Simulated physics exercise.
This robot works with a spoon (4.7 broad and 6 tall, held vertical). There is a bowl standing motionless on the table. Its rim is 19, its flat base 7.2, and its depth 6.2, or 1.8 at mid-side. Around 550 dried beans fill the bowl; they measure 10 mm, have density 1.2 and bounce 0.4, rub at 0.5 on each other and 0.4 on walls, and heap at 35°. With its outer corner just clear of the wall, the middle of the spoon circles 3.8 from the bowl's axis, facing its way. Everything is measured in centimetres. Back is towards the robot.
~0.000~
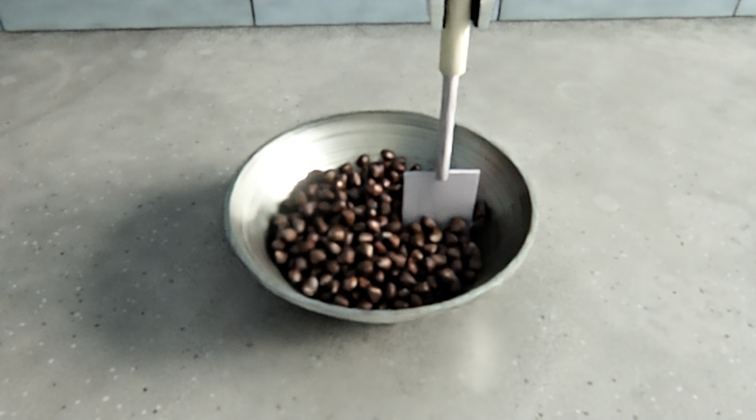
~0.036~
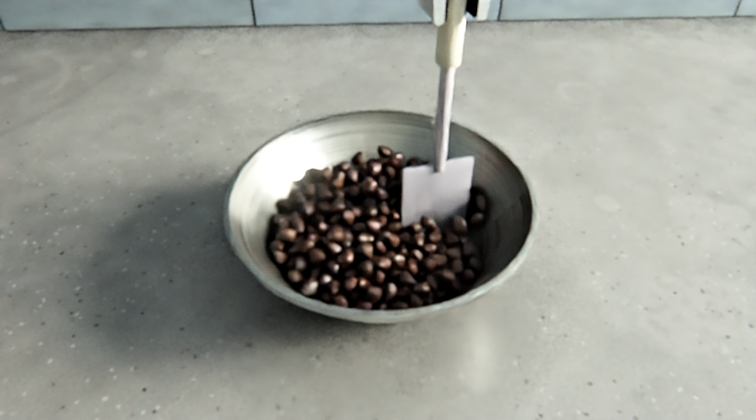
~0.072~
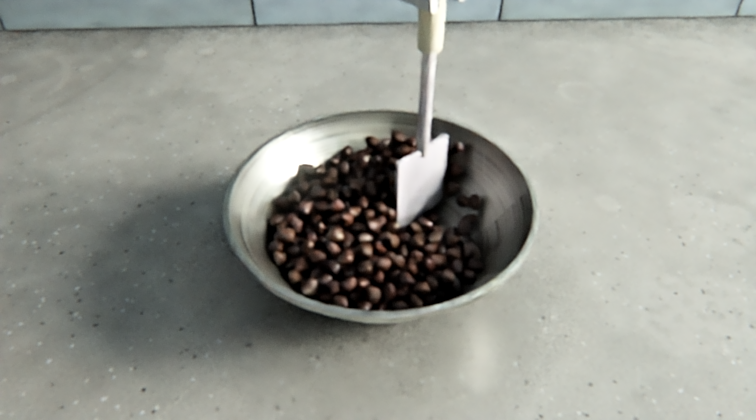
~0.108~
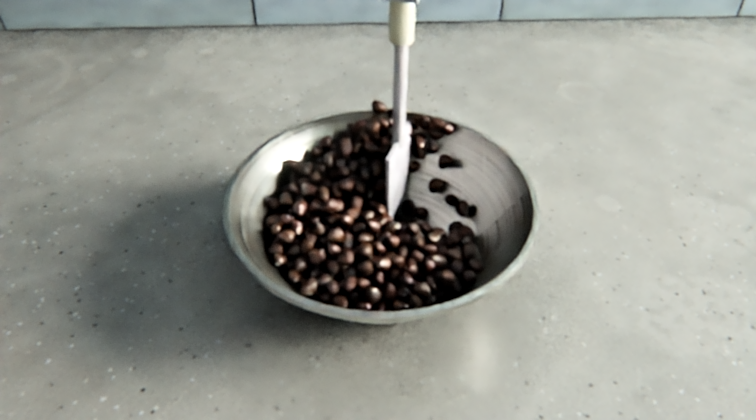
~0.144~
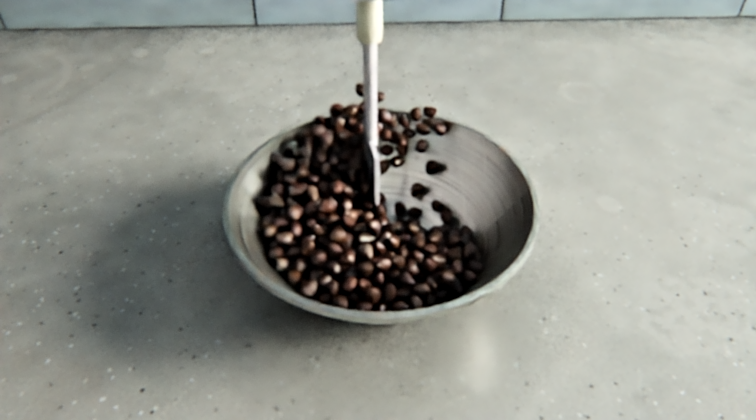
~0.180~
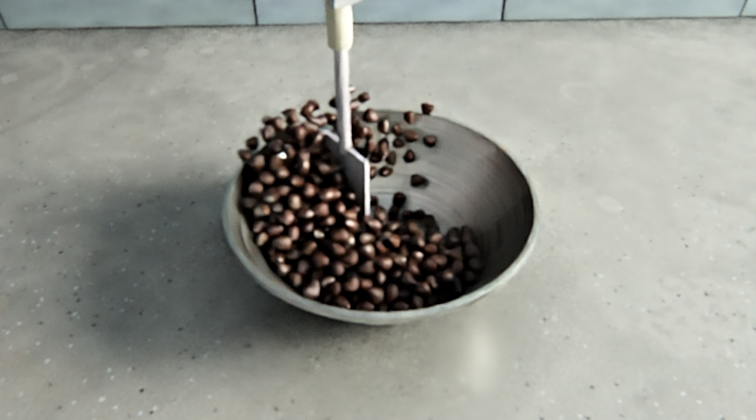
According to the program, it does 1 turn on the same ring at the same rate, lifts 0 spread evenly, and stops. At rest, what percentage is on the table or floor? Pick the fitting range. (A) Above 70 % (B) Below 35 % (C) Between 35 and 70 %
Option B: Below 35 %.
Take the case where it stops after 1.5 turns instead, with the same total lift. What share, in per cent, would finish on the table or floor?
About 35 per cent.
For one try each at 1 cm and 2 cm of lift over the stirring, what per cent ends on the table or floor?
Roughly 20 and 15 per cent.
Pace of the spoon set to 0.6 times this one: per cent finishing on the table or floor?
It would come to around 10 percent.
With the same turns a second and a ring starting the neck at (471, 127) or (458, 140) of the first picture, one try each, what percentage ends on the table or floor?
Near 25 and 30 in a hundred, one try each.
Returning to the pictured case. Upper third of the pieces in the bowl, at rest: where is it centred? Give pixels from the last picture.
The centre sits around (436, 184) in the last picture.
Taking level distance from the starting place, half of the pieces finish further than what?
Some 8 cm.
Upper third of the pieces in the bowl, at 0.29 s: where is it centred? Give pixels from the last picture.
The top third is centred near (312, 256) in the last picture.
After 0.29 s, 214° round, highest piece 10 above the table; 500 in the bowl, 8 on the table or floor, 38 in flight or on the tool.
After 0.40 s, 301° round, highest piece 9 above the table; 447 in the bowl, 54 on the table or floor, 45 in flight or on the tool.
After 0.65 s, 0° round, highest piece 7 above the table; 402 in the bowl, 144 on the table or floor.
After 1.35 s, 0° round, highest piece 7 above the table; 402 in the bowl, 144 on the table or floor.
At rest, 402 in the bowl, 144 on the table or floor. That is 26 % on the table or floor.
